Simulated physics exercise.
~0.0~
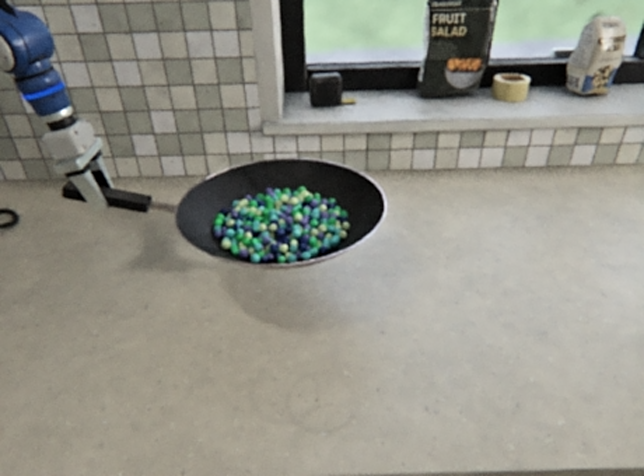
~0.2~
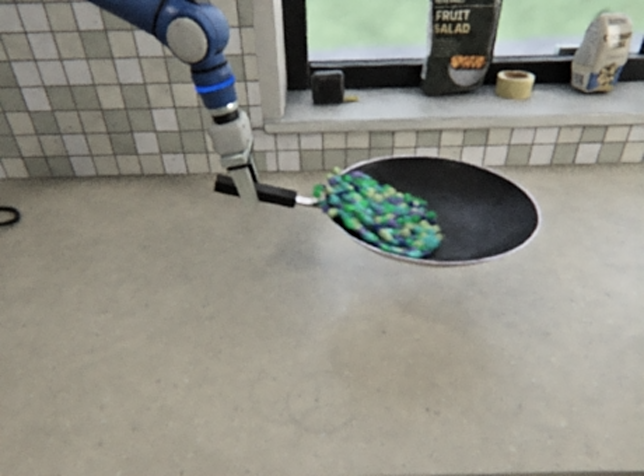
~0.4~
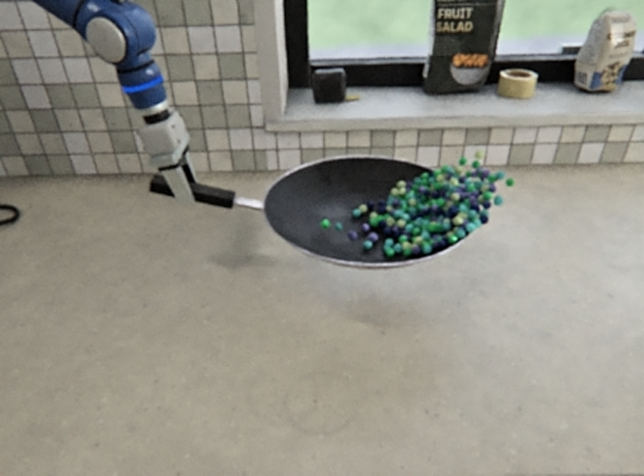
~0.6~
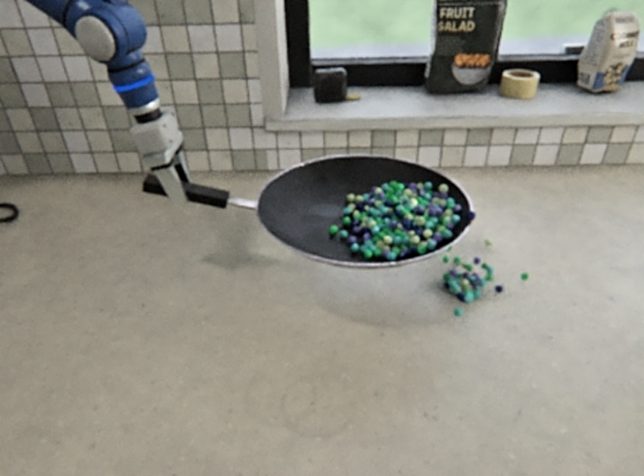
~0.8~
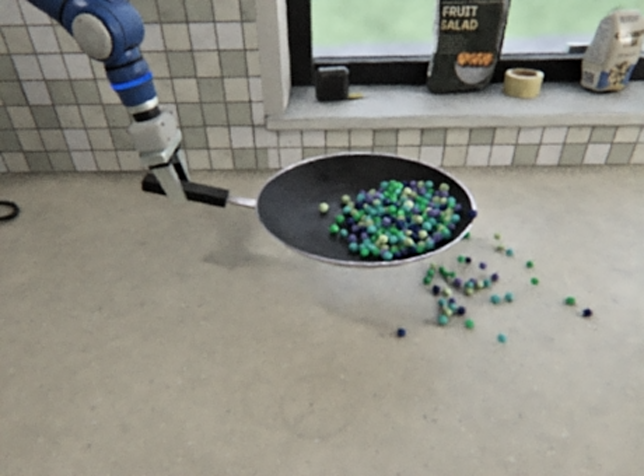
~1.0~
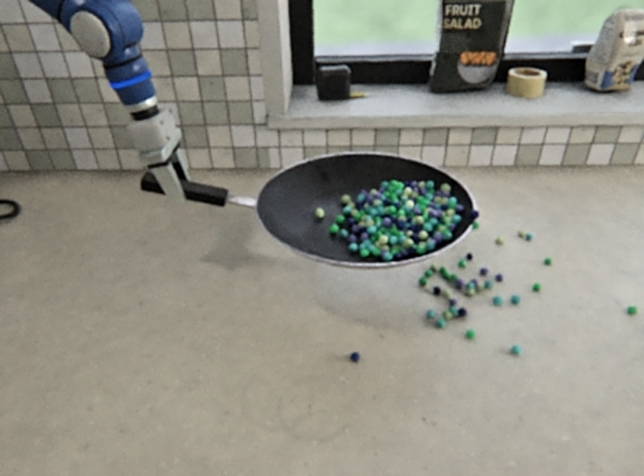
Kitchen counter with a blue robot arm jerking a wok of colourful round sweets right then left, spilling some onto the worktop.
